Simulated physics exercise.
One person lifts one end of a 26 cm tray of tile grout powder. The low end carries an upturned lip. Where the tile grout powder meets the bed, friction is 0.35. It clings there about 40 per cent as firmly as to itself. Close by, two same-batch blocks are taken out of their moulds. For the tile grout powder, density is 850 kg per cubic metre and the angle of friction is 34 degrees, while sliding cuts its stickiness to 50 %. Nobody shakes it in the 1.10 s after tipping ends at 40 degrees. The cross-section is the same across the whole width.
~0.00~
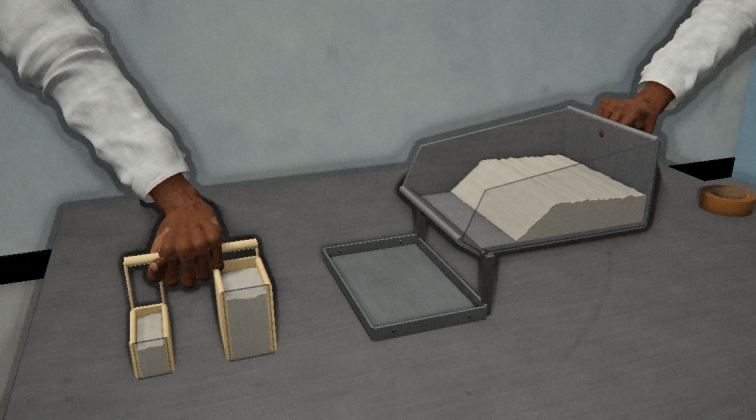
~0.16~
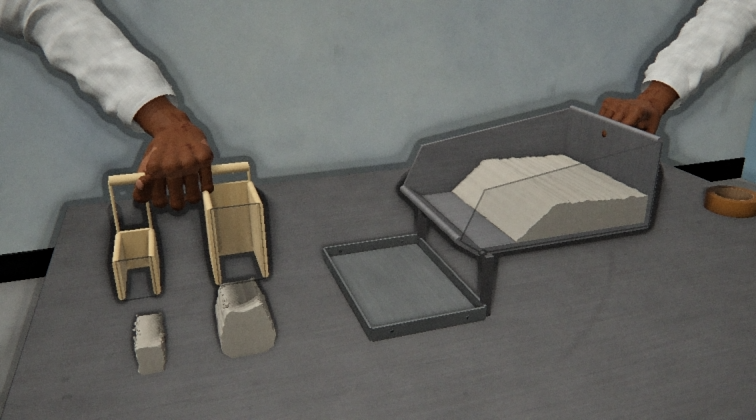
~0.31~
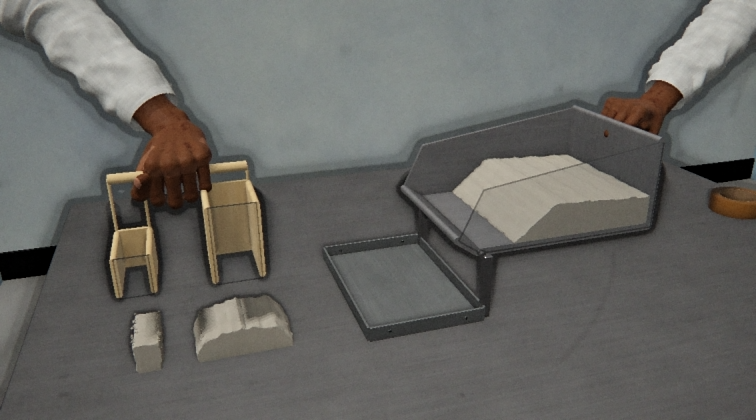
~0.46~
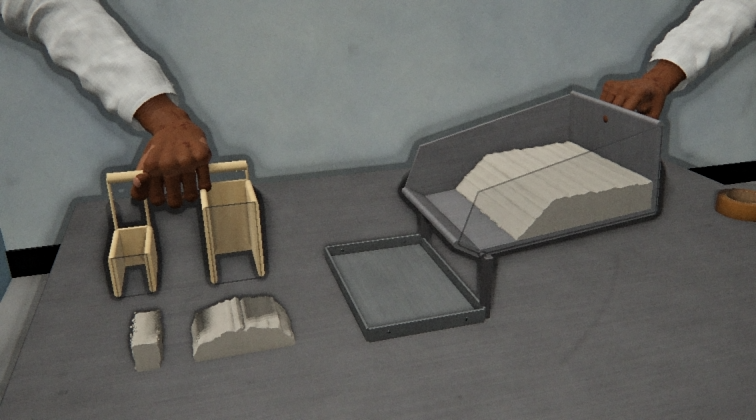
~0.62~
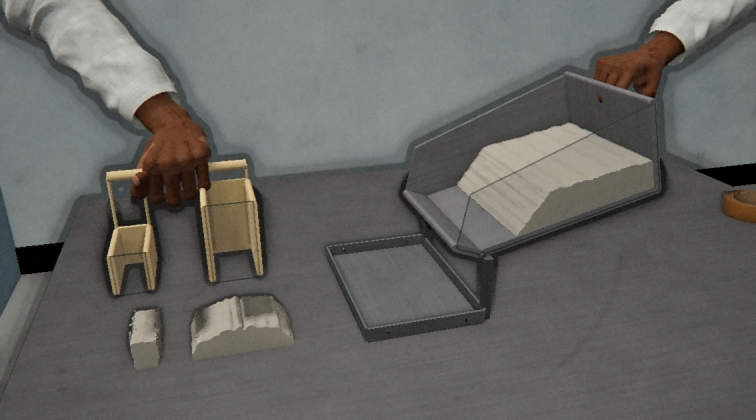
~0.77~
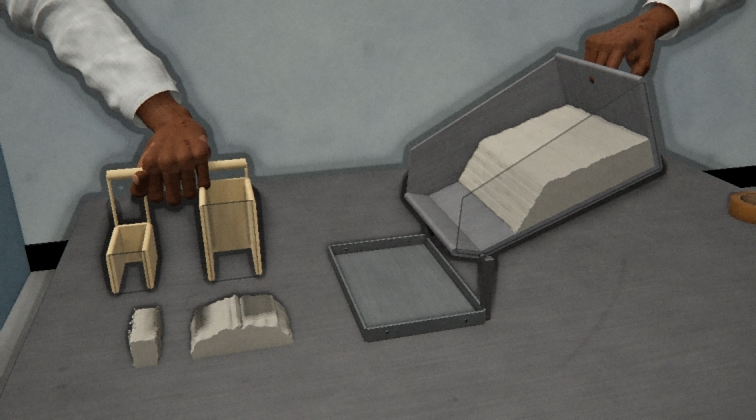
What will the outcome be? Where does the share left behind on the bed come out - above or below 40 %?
Result: Below.
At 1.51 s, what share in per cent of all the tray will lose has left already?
Close to 90 in a hundred.
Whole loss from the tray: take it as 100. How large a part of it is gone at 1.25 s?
Estimate: 10 %.
After 0.99 s, the tilt is 31 degrees and 100 % is on the bed.
After 1.25 s, the tilt is 40 degrees and 90 % is on the bed.
After 1.51 s, the tilt is 40 degrees and 27 % is on the bed.
After 1.77 s, the tilt is 40 degrees and 16 % is on the bed.
After 2.32 s, the tilt is 40 degrees and 15 % is on the bed.
